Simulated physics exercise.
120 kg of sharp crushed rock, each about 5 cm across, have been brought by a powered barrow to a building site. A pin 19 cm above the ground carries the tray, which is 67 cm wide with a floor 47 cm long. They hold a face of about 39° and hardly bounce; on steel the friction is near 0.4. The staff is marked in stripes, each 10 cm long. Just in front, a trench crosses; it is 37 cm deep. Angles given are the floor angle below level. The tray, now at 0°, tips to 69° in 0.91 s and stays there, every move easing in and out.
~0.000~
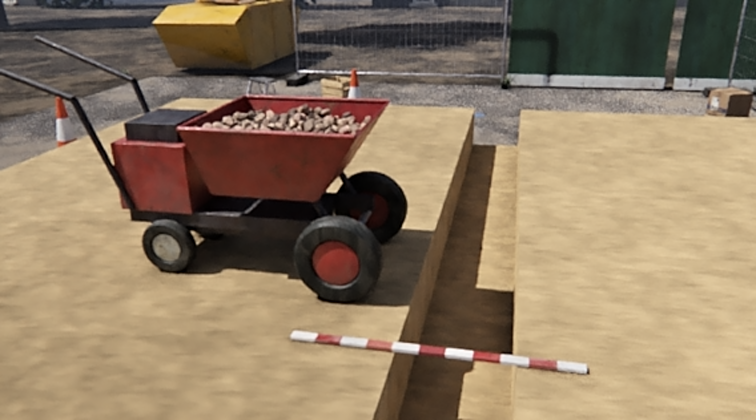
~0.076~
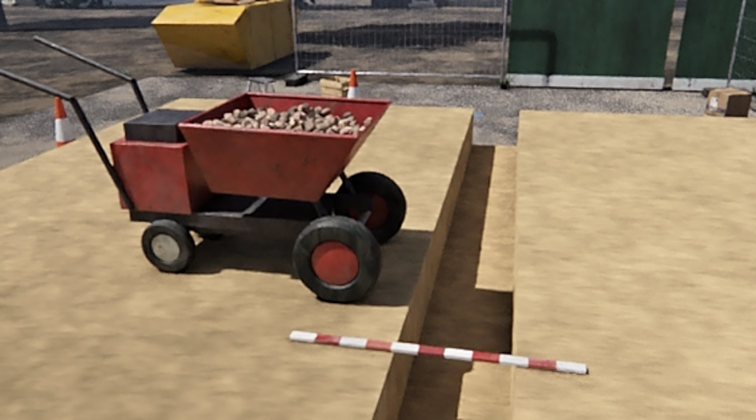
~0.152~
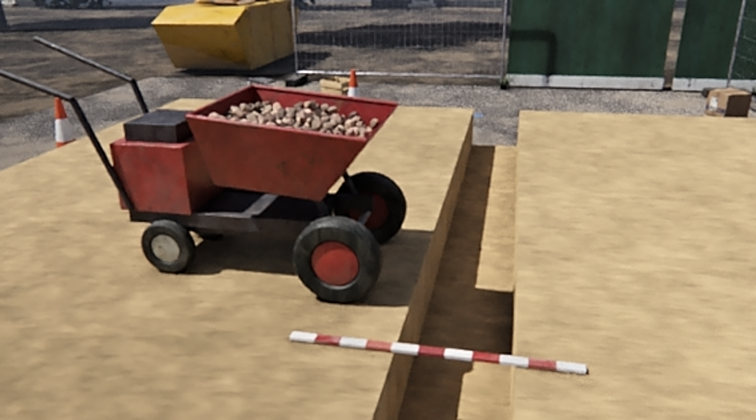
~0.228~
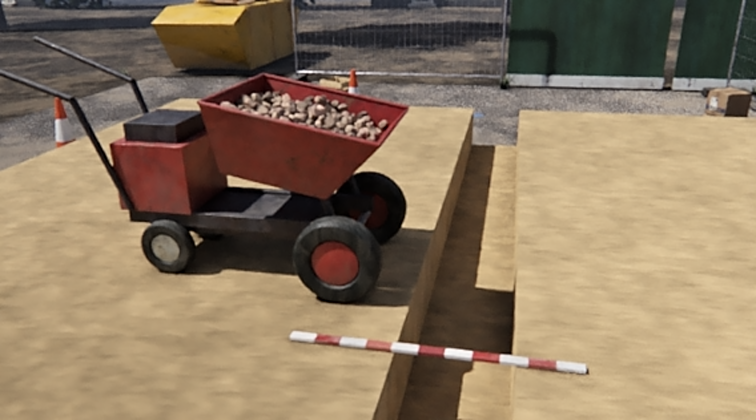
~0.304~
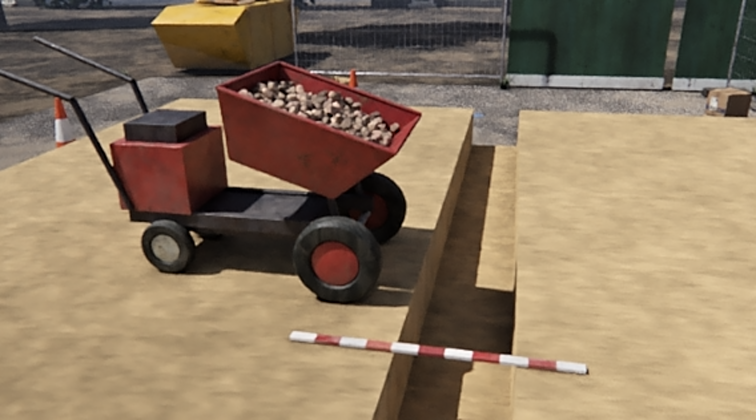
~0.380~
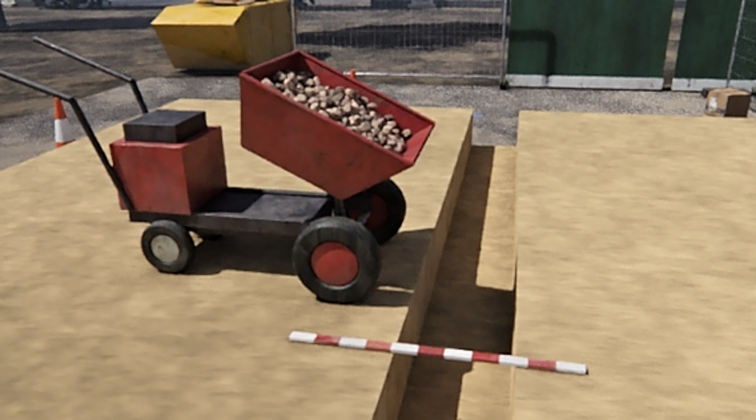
On a building site, a red powered barrow loaded with brownish stones stands on sandy ground just left of a trench, a red-and-white pole lying across the near end. Its tray, level at first, tilts gradually forward to the right, the rear rising steeply while the barrow's wheels stay still and the stones ride inside.
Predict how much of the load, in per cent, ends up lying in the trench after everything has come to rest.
Roughly 36 per cent of it.
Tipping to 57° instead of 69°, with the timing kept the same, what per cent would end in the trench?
Then about 15 per cent.
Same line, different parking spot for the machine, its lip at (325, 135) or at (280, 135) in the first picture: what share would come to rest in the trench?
The first gives about 55 percent and the second about 60 percent.
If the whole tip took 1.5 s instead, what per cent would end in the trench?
45 per cent.
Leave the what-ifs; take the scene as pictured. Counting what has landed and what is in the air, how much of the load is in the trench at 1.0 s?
About 10 per cent by then.
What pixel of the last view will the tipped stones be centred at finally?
Somewhere around (503, 334) in the last picture.
After 0.7 s the floor is at 58°; 100 % in the tray; the foremost stones are at (451, 199).
After 1.0 s the floor is at 69°; 84 % in the tray, 12 % in the trench, 4 % past the trench; the foremost stones are at (548, 280).
After 1.4 s the floor is at 69°; 56 % in the tray, 20 % in the trench, 23 % past the trench; the foremost stones are at (639, 282).
After 3.3 s the floor is at 69°; 41 % in the tray, 36 % in the trench, 23 % past the trench; the foremost stones are at (672, 269).
